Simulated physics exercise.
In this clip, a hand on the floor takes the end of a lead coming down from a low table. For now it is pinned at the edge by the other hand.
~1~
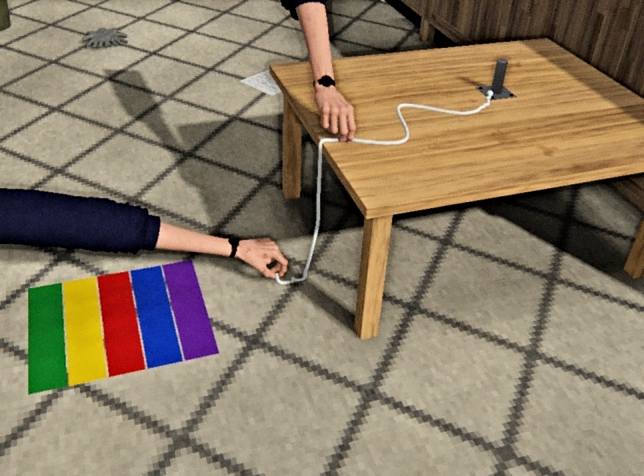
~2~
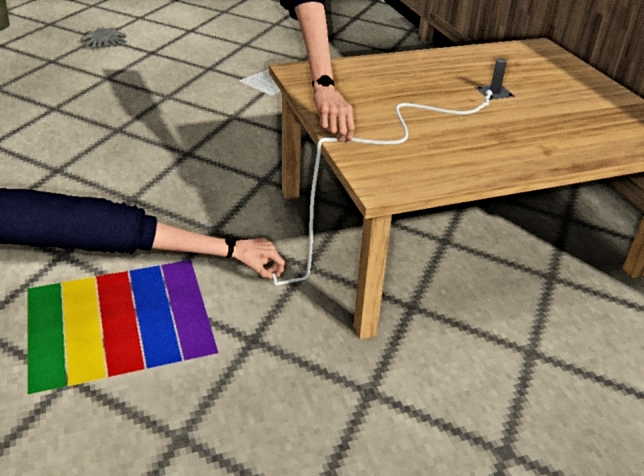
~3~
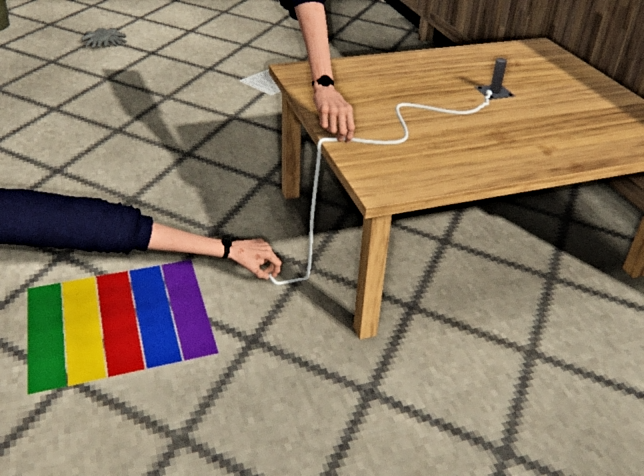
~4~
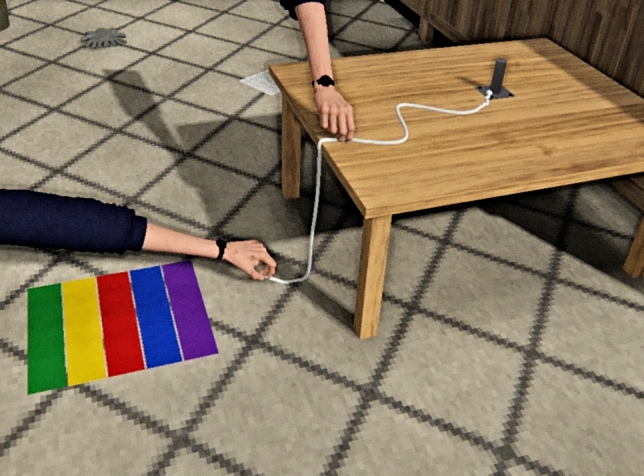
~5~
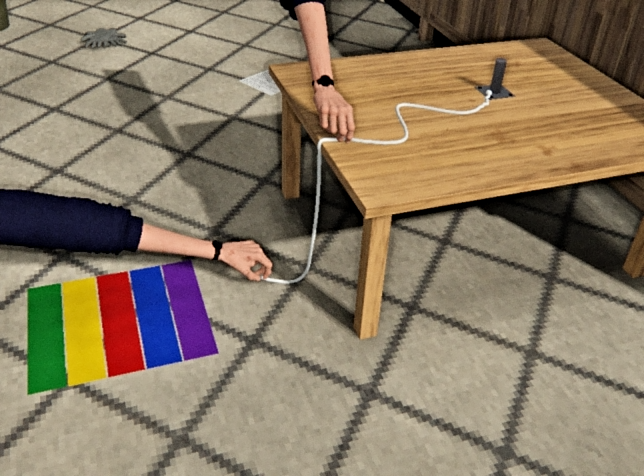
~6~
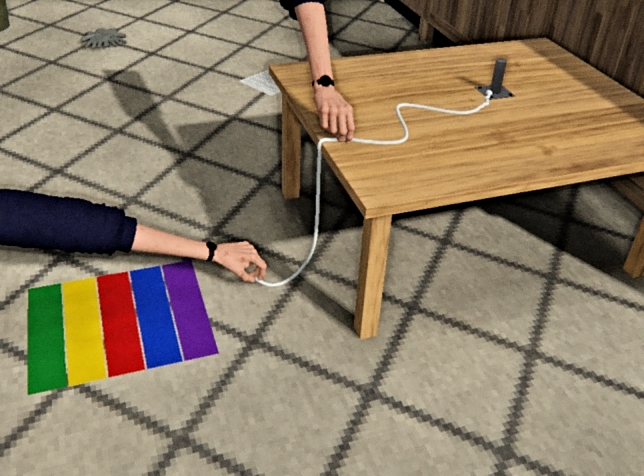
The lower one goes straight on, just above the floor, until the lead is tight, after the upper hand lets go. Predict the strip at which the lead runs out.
I would say the yellow strip.
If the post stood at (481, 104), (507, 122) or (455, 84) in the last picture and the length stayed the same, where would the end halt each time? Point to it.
About (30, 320), (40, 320) and (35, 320).
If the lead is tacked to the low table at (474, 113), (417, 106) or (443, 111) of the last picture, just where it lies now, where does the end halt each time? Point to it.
The pixel places are (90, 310), (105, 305) and (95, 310), one per try.
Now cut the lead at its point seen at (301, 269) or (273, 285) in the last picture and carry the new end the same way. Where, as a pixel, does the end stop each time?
(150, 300) and (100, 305).
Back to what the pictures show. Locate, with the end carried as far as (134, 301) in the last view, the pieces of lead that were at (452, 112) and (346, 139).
They end up at (425, 104) and at (298, 182).
A little later, end near (134, 301); over red.
Next, end near (95, 309); over yellow.
When it is tight, end near (73, 313); over yellow. Over yellow.
